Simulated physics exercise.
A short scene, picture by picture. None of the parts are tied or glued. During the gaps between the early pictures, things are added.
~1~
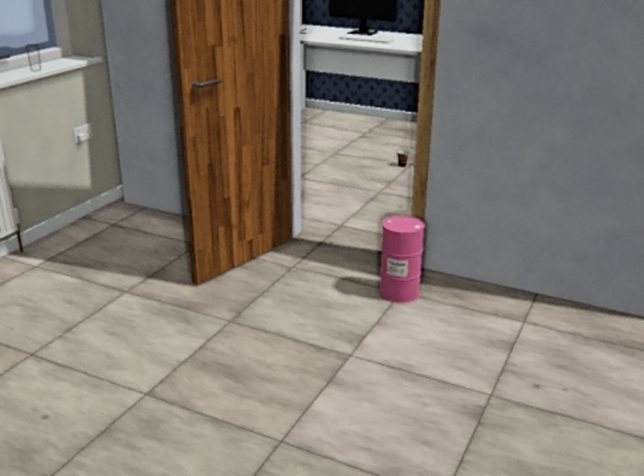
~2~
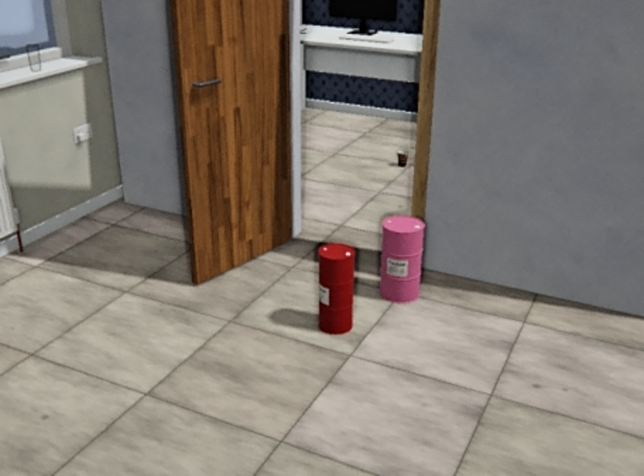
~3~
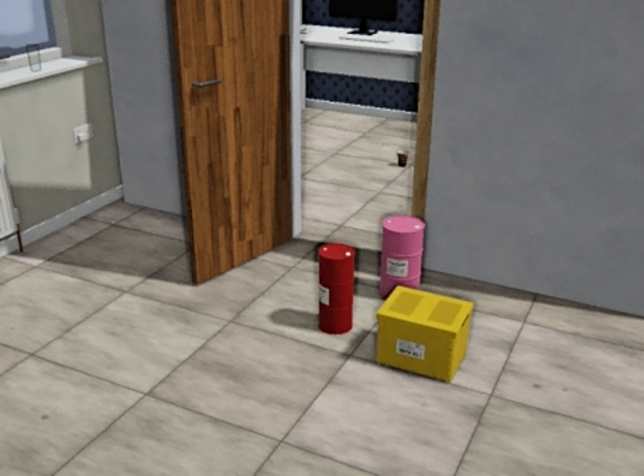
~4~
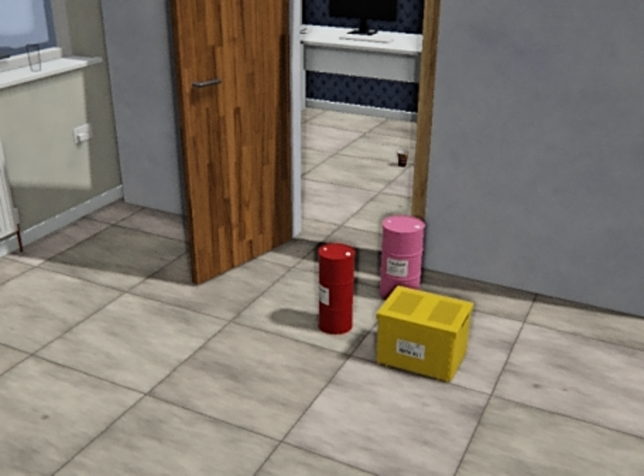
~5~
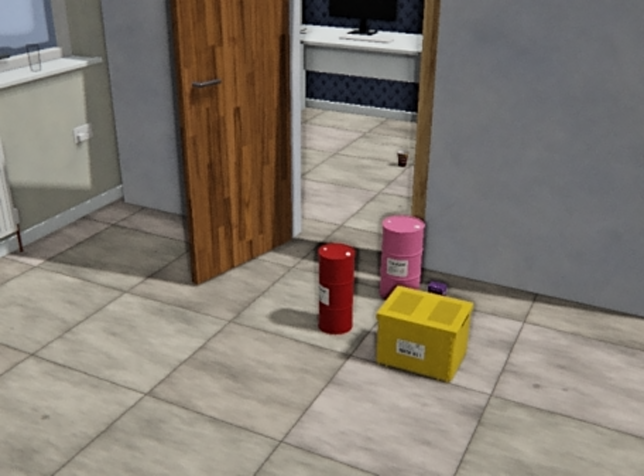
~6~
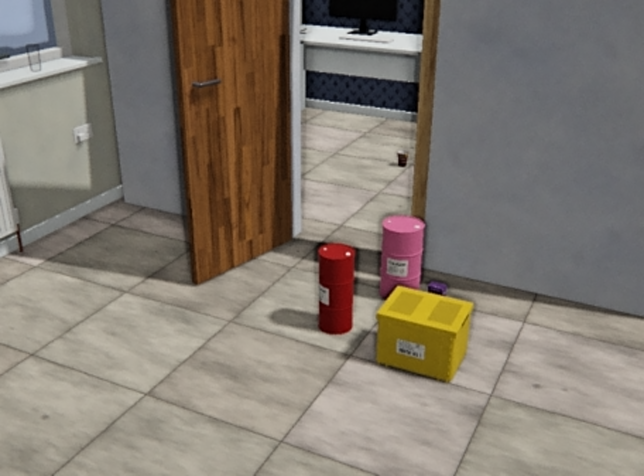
Red canister, yellow tote and small purple object appearing in turn around a pink canister beside a wide-open, motionless wooden door.
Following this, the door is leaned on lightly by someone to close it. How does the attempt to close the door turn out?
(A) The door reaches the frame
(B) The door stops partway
The door reaches the frame (A).
Then, 0.90 s later than the last frame, open by 83°.
Then, 1.70 s later than the last frame, open by 50°.
Then, 2.40 s later than the last frame, open by 19°.
When it is over, open by 0°; all 4 as before. End places, in pixels of the last picture, purple carton near (437, 299).
